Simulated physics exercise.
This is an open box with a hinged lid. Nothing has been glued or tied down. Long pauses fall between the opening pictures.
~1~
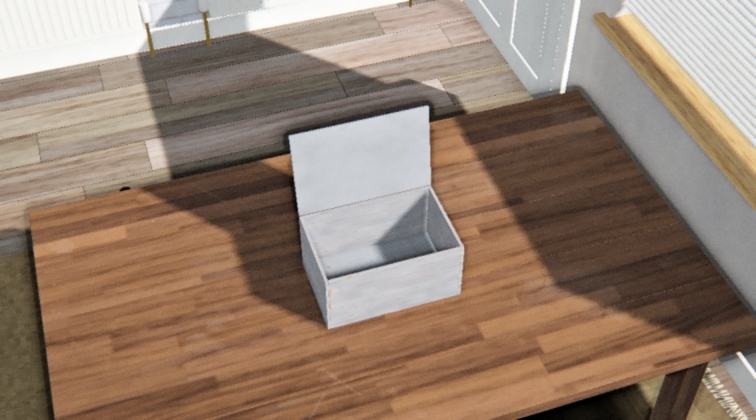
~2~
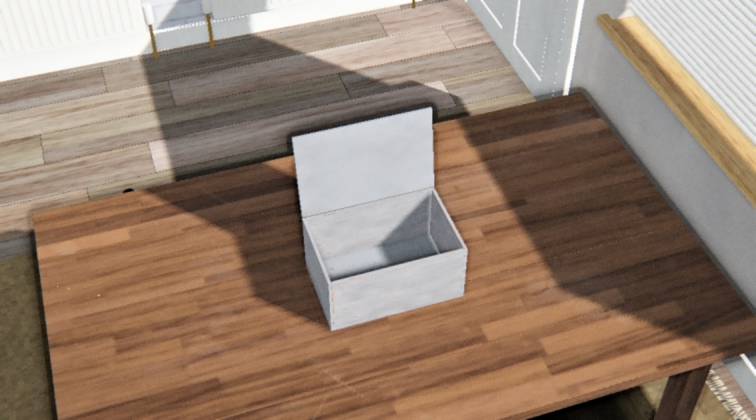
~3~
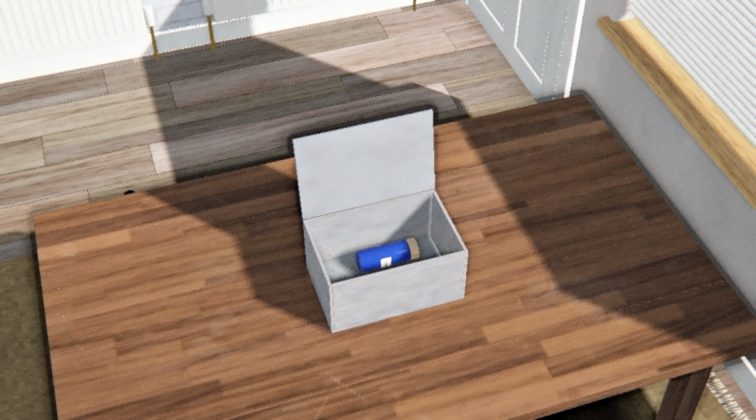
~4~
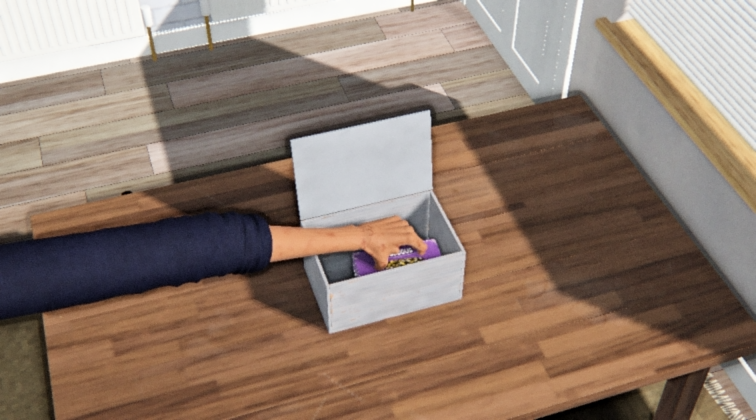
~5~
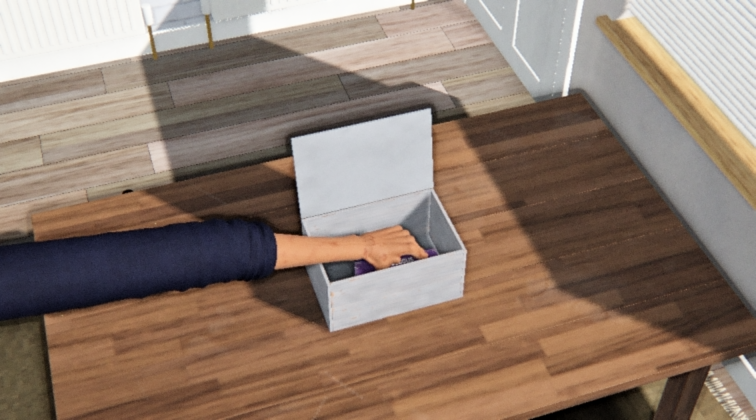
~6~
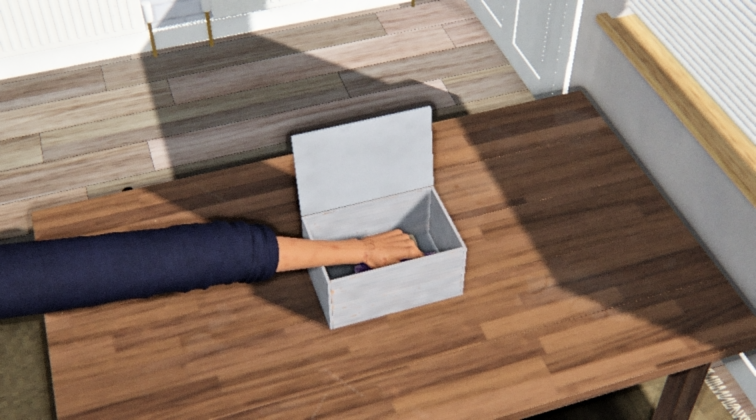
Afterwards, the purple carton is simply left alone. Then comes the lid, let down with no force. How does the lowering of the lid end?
Well, the lid goes all the way down, see.
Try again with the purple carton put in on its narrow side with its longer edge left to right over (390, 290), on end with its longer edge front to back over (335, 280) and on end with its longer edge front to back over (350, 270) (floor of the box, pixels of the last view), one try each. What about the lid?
Lid down; lid left open; lid left open.
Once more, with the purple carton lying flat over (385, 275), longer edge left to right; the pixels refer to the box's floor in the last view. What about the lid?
Note: It lowers fully.
Then, 1.30 s later than the last frame, lid 78° above the rim.
Then, 1.70 s later than the last frame, lid 51° above the rim.
Then, 2.10 s later than the last frame, lid 16° above the rim.
When it is over, lid shut; both as before. End places, in pixels of the last picture, purple carton near (399, 278).
